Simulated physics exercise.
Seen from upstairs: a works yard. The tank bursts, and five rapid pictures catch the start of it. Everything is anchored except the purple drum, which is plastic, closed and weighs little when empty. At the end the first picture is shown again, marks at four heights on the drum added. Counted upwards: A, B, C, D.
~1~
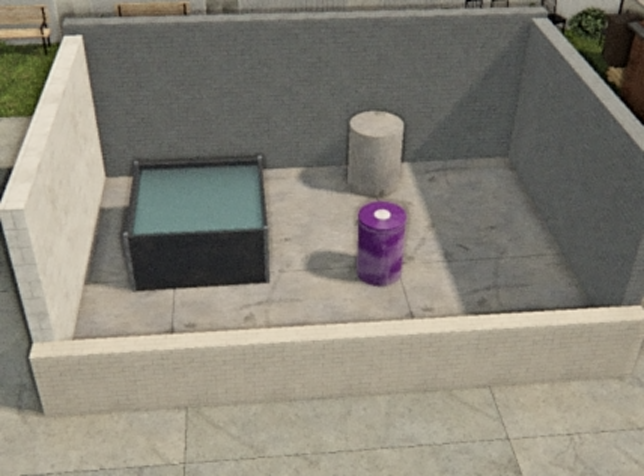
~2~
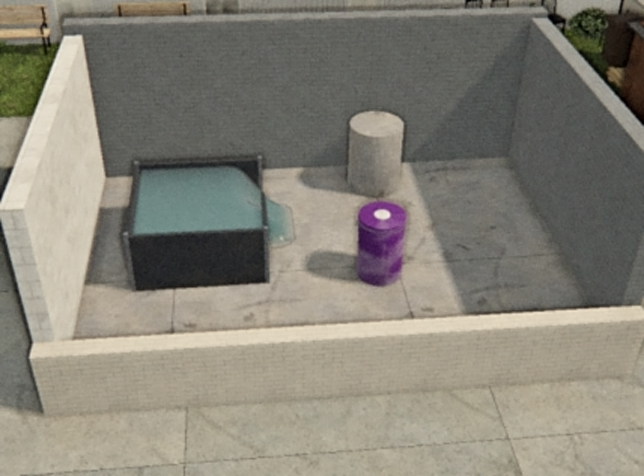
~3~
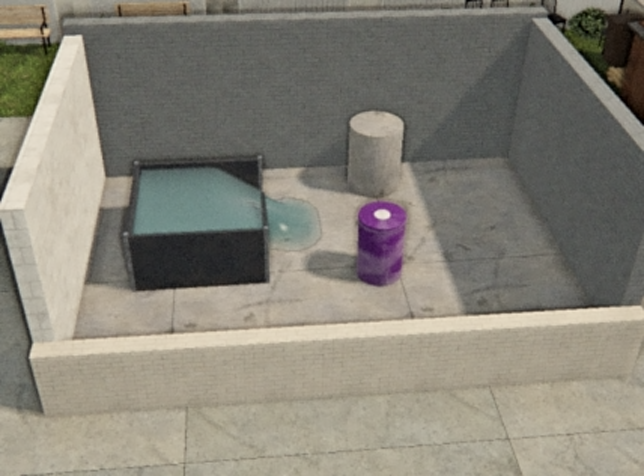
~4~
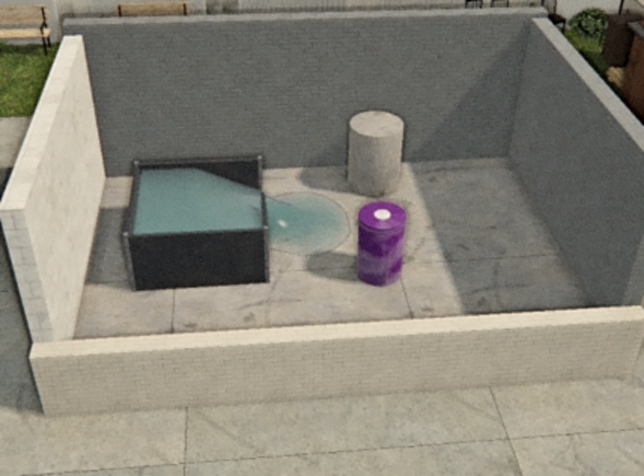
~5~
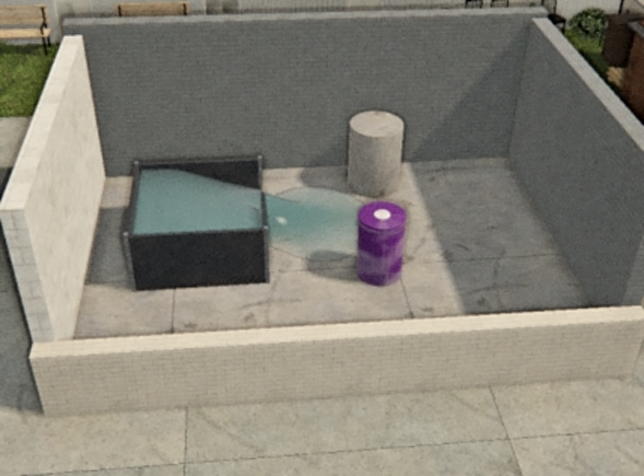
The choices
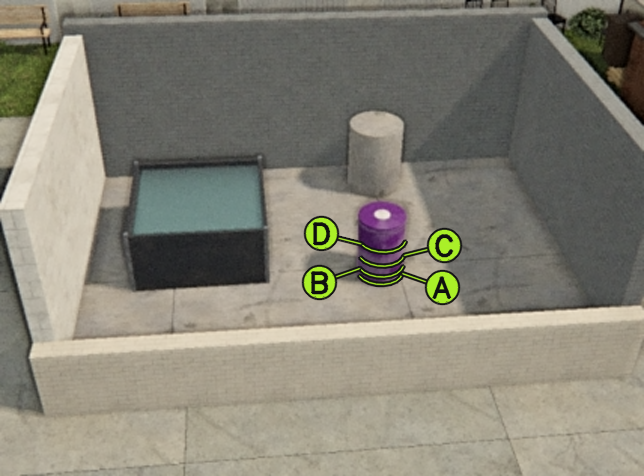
The clip opens on a walled yard seen from above, with a full dark-sided tank of water at left, a purple drum and a pale grey cylinder. Water pours from the tank's right side onto the paving, then spreads rightward in a widening, thin sheet, reaching close to the purple drum.
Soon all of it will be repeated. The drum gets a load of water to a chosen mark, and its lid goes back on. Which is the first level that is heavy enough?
The limit is B.
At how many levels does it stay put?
Three of them.
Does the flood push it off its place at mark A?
Yes, that goes wrong.
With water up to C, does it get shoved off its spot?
No.
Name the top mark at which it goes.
A.
On the marked copy, A at (383, 284); B at (384, 276); C at (384, 266); D at (385, 252); from the bottom up A, B, C, D.
Choosing A, it is pushed about its own width away.
Choosing B, it does not move.
Choosing C, it does not move.
Choosing D, it does not move.
